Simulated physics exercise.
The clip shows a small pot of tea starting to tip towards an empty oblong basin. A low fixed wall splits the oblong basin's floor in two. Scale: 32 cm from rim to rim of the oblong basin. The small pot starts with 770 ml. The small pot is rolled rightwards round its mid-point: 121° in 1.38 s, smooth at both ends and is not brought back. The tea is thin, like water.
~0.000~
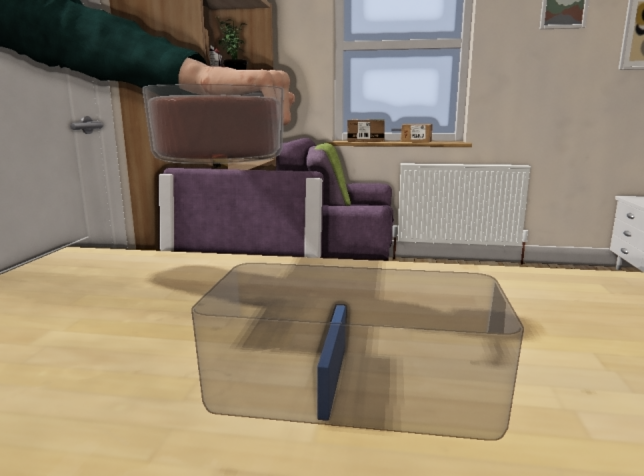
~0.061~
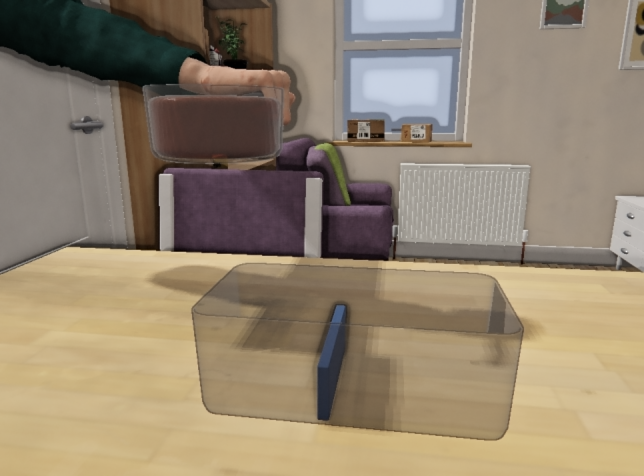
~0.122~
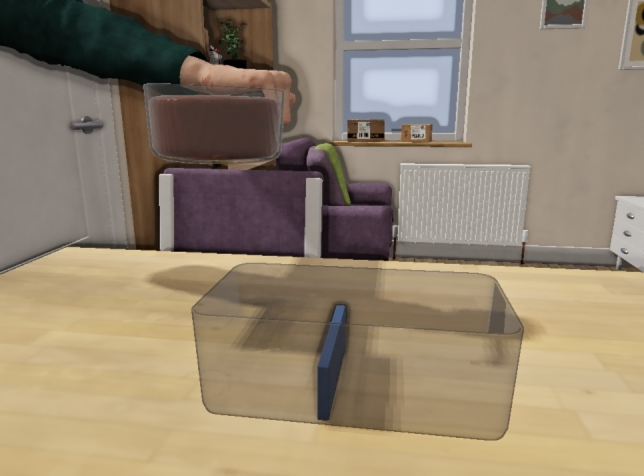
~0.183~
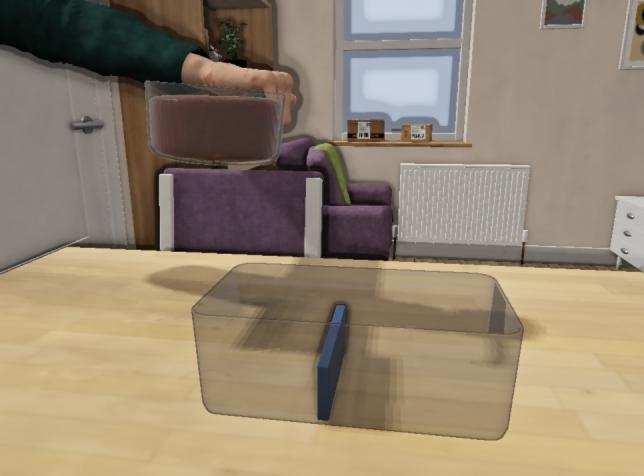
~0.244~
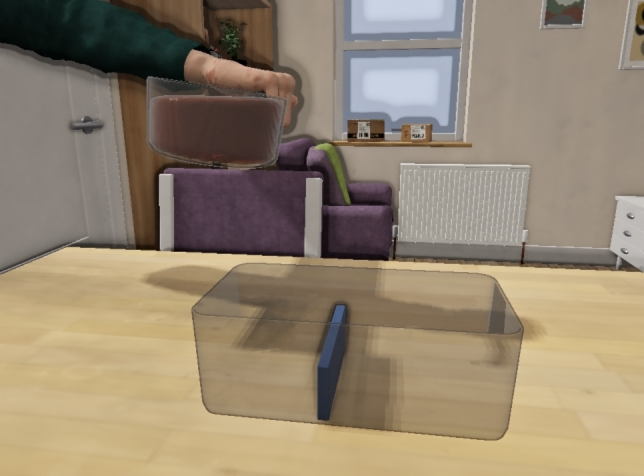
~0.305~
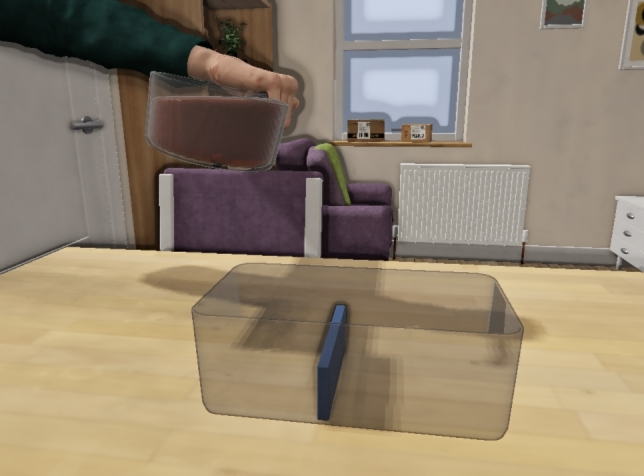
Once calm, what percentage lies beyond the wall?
The far part has some 68 per cent.
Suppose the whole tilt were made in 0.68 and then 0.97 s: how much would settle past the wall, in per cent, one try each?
In turn about 55 and 65 per cent.
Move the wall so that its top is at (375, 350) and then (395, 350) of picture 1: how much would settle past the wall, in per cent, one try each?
First 20, then 0 per cent.
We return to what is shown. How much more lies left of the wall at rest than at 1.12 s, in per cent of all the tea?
Near 10 in a hundred.
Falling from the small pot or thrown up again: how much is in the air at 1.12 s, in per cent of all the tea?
Some 8 per cent.
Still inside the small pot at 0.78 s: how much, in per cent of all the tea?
About 40 per cent.
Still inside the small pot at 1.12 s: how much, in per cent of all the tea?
Some 3 per cent.
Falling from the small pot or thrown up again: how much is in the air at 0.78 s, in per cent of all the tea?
About 38 per cent.
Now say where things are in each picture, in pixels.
It leans 0°; its right rim is at (280, 90); the tea meets the walls at (158, 100) and (280, 100); the oblong basin's rim runs from (217, 286) to (507, 302); the wall's top is at (333, 333), in the first frame.
It leans 1°; its right rim is at (281, 91); the tea meets the walls at (159, 100) and (280, 100), in the second frame.
It leans 2°; its right rim is at (281, 93); the tea meets the walls at (159, 100) and (281, 101), in the third frame.
It leans 5°; its right rim is at (283, 96); the tea meets the walls at (160, 99) and (282, 101), in the fourth frame.
It leans 9°; its right rim is at (284, 101); the tea meets the walls at (161, 100) and (283, 102), in the fifth frame.
It leans 14°; its right rim is at (286, 108); the tea meets the walls at (162, 101) and (286, 102), in the sixth frame.
By 0.78 s the tilt is 73° and 39 per cent is still to pour, 3 is left of the wall and 20 right of it.
By 1.12 s the tilt is 111° and 3 per cent is still to pour, 21 is left of the wall and 68 right of it.
By 1.49 s the tilt is 121° and 0 per cent is still to pour, 30 is left of the wall and 68 right of it.
By 1.88 s the tilt is 121° and 0 per cent is still to pour, 30 is left of the wall and 68 right of it.
At rest 30 per cent lies left of the wall, 68 right of it and 2 outside.
